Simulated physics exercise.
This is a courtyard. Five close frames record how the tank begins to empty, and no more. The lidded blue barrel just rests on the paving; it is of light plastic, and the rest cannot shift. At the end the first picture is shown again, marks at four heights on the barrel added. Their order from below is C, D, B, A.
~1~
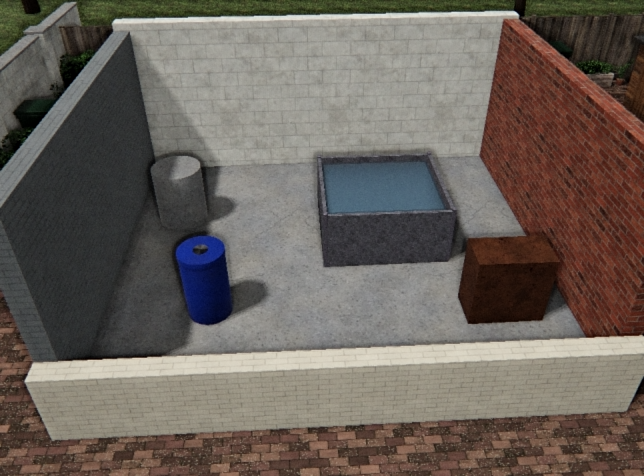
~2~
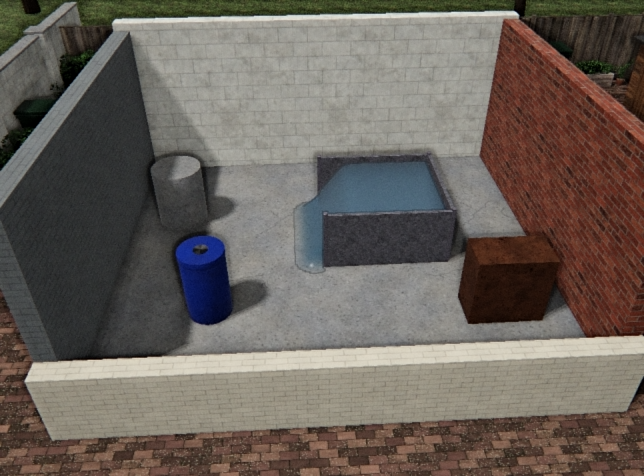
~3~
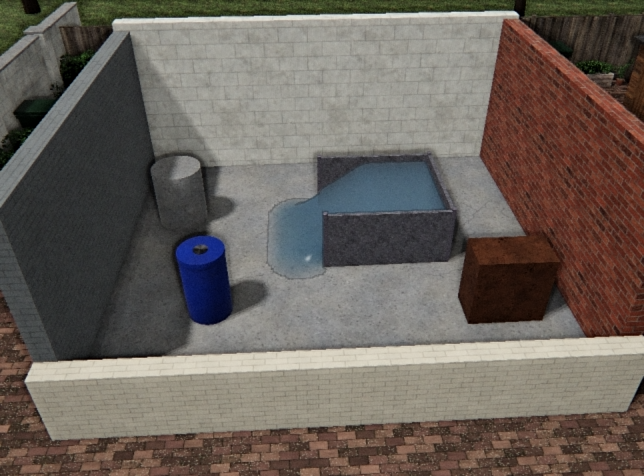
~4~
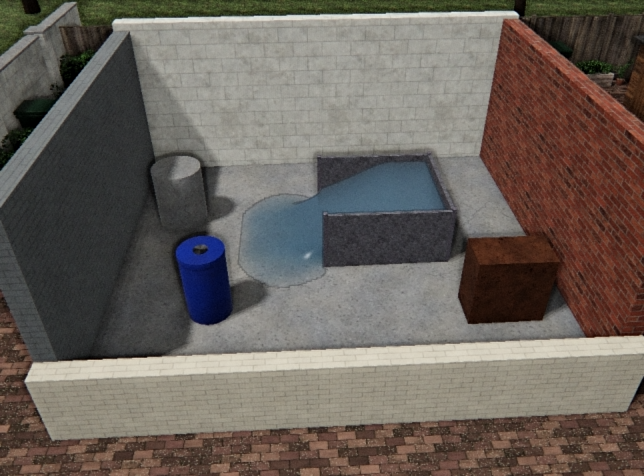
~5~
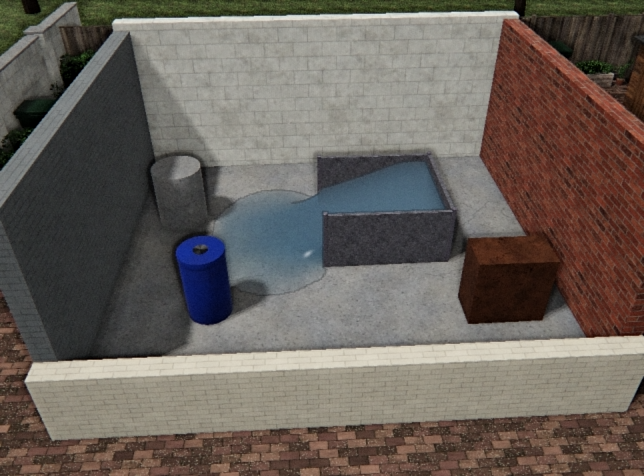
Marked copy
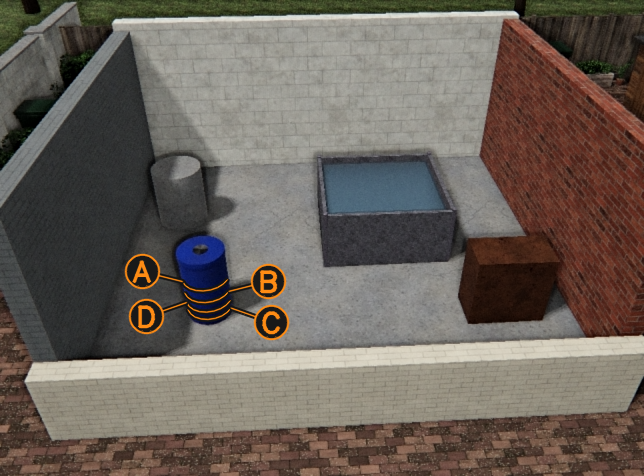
In a walled courtyard, water poured out of the left side of a full stone tank and spread across the ground towards the blue barrel, which stayed standing where it was.
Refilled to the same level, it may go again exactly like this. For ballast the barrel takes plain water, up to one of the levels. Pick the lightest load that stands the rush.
D is the one.
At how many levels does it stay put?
Three of the four.
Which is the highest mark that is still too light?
The answer is C.
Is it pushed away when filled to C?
Yes, that goes wrong.
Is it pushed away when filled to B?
No.
In orange, A at (203, 290); B at (205, 302); C at (208, 319); D at (206, 312); from the bottom up C, D, B, A.
With A, it does not move.
With B, it does not move.
With C, it is pushed about twice its own width away.
With D, it does not move.
